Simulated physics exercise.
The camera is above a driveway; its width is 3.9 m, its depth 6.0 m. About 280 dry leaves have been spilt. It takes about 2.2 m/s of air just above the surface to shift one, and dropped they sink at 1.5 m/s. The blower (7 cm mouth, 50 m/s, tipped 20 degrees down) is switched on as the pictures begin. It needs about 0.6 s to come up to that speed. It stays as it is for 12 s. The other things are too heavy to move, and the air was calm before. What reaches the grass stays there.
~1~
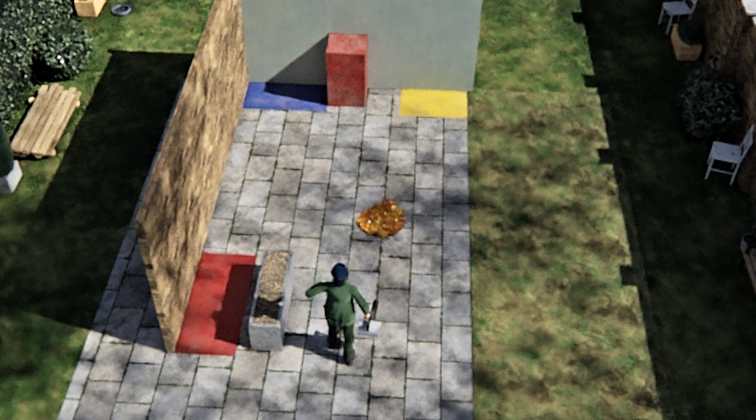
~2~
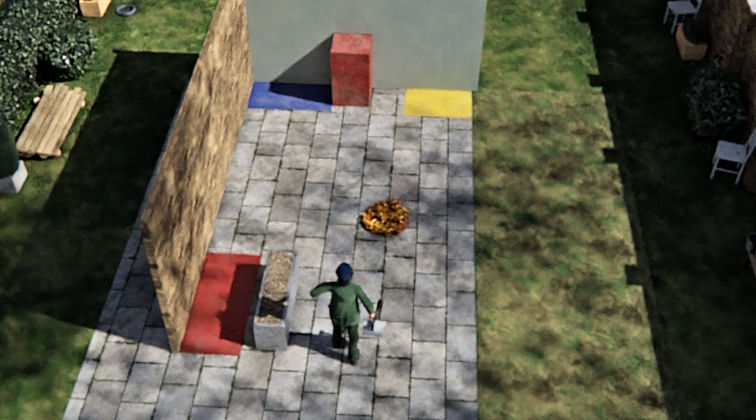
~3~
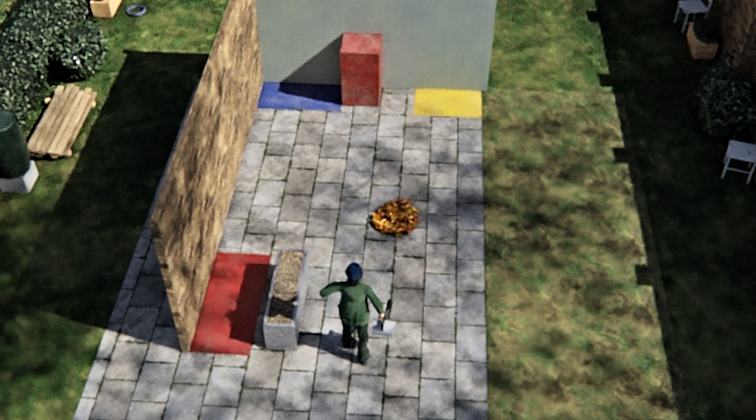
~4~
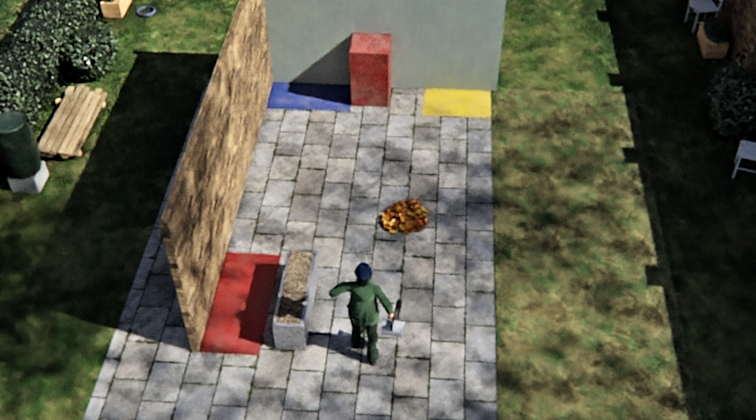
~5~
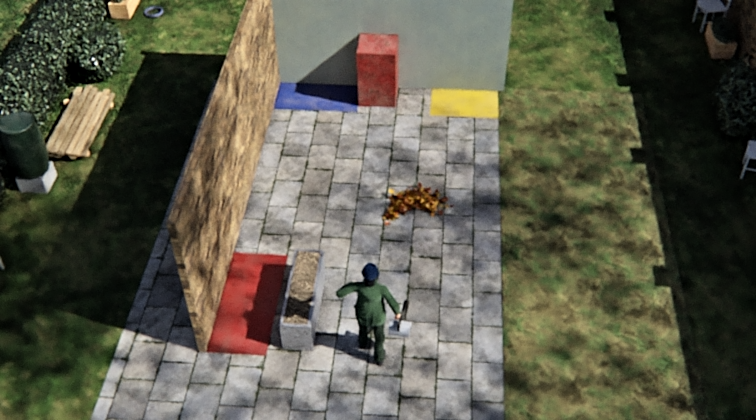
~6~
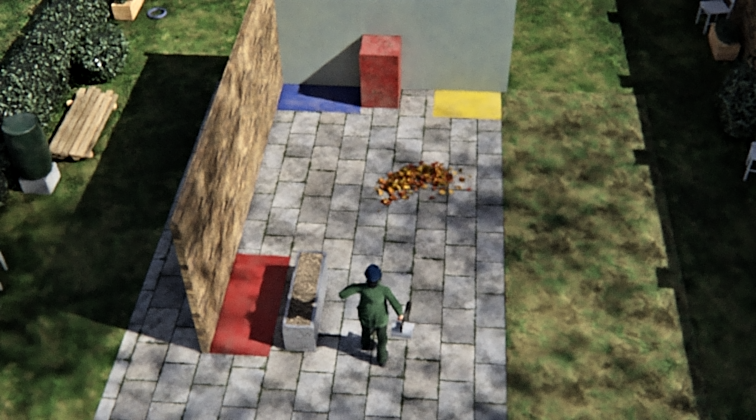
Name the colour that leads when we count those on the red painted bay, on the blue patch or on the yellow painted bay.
It is yellow that takes the most.
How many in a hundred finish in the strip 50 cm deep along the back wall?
About 70 %.
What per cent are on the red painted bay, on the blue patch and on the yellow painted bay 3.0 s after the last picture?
About 0 % red, 5 % blue, 30 % yellow.
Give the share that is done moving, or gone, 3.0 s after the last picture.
Some 50 per cent.
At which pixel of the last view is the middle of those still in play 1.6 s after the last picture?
Near (412, 108).
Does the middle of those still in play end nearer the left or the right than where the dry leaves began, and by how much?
Towards the left, some 0.2 m.
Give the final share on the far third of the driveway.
About 90 %.
Then, 1.6 s after the last picture, 80 % are on the move or not yet settled, 0 % are on the red painted bay, 32 % on the yellow painted bay and 0 % on the blue patch; the middle of those still in play is near (412, 108).
Then, 3.0 s after the last picture, 54 % are on the move or not yet settled, 0 % are on the red painted bay, 30 % on the yellow painted bay and 5 % on the blue patch; the middle of those still in play is near (416, 103).
Then, 5.8 s after the last picture, 47 % are on the move or not yet settled, 0 % are on the red painted bay, 30 % on the yellow painted bay and 8 % on the blue patch; the middle of those still in play is near (414, 99).
Then, 11.1 s after the last picture, at the end, 0 % are on the red painted bay, 30 % on the yellow painted bay and 10 % on the blue patch; the middle of those still in play is near (414, 98).
